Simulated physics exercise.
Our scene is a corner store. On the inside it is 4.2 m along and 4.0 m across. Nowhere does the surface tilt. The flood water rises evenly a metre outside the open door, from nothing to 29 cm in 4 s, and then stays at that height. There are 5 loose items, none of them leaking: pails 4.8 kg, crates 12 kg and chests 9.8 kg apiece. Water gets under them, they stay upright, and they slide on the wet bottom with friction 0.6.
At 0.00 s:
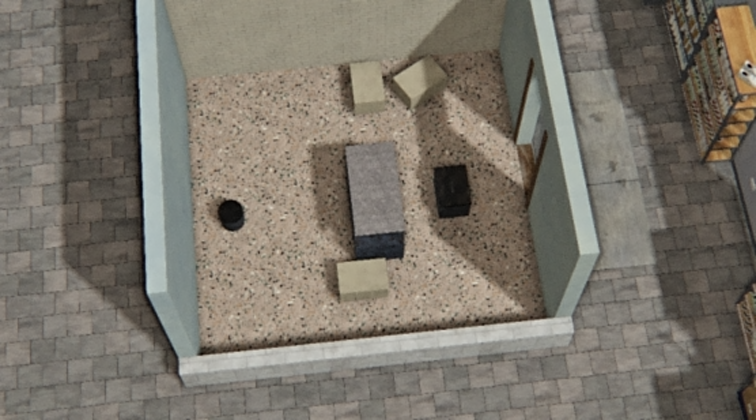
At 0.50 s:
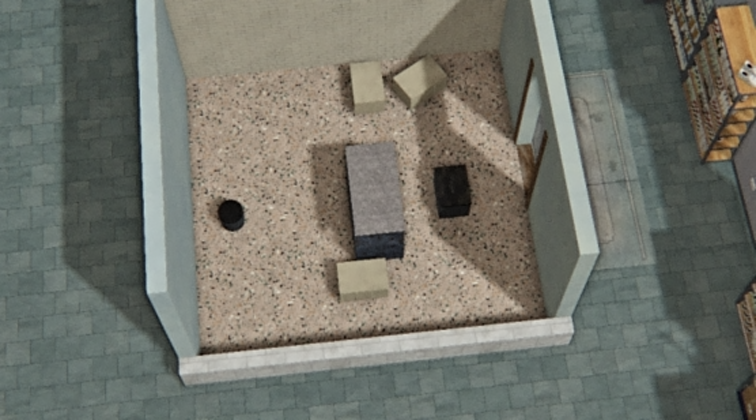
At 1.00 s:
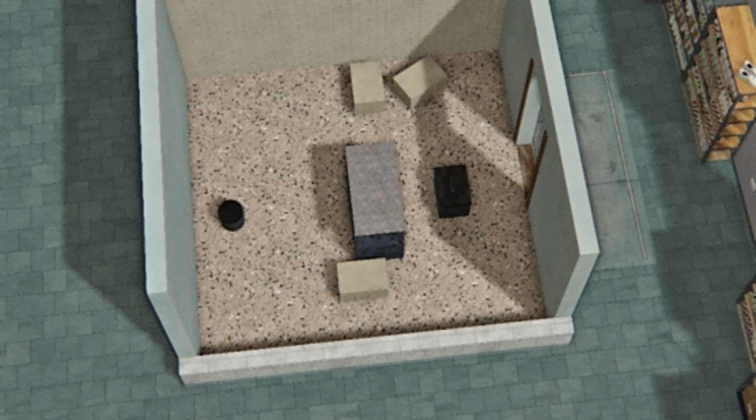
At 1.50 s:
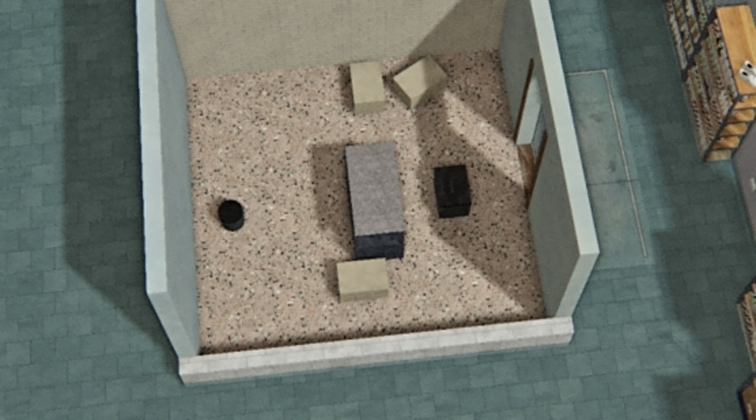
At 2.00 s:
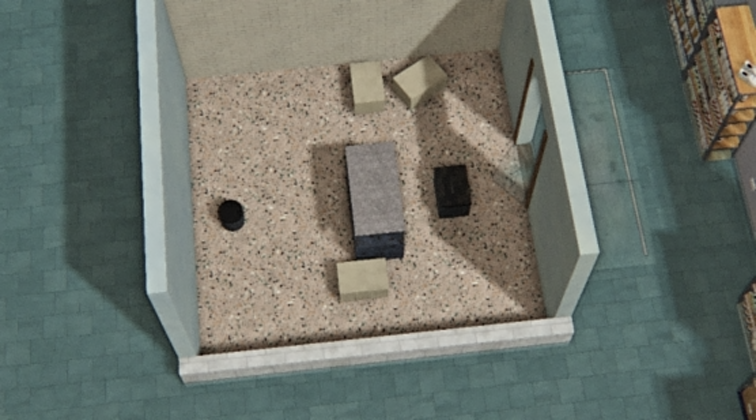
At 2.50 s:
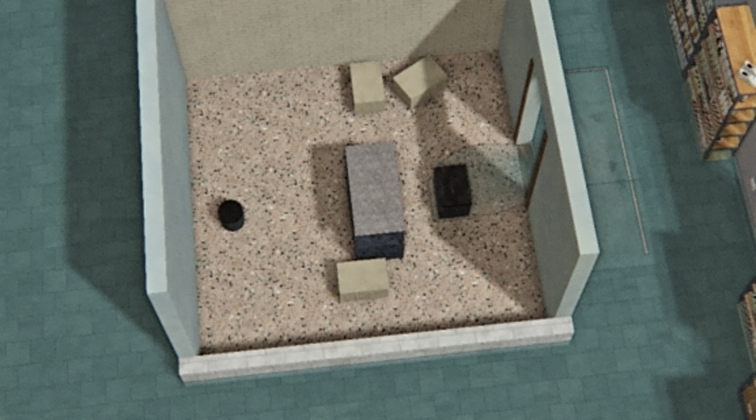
A small open-topped corner store with pale walls and a speckled floor is seen from above, with paving around it and stocked shelves outside at right. A long grey block stands mid-floor, with a black box to its right, a small black cylinder at left, and three beige boxes, two behind and one in front. Blue-green water covers the paving, then spreads thinly through the right-hand doorway to the black box, while the objects and camera stay still.
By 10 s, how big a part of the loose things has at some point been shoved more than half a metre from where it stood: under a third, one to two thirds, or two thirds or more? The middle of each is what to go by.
Two thirds or more.
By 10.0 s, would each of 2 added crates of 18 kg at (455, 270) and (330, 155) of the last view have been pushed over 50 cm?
Well, the first one tops the mark, and the second stays under the mark.
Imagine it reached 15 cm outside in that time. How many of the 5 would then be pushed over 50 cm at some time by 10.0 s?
The answer would then be 1.
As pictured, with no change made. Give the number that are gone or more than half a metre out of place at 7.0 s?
I make it 1 by then.
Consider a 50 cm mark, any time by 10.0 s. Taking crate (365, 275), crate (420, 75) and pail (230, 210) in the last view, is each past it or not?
Within, beyond, beyond.
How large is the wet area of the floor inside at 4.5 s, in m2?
That flooded area is roughly 8.0 m2.
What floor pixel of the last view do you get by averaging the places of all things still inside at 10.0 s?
Close to (323, 216).
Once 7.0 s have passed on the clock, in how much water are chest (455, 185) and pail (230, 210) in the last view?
9 and 2 cm.
After 3.5 s 0 of 5 are over 50 cm from their spots; 0 afloat.
After 4.5 s 1 of 5 are over 50 cm from their spots; 1 afloat.
After 7.0 s 1 of 5 are over 50 cm from their spots; 2 afloat.
After 10.0 s 4 of 5 are over 50 cm from their spots, and 4 have been at some point; 3 afloat.
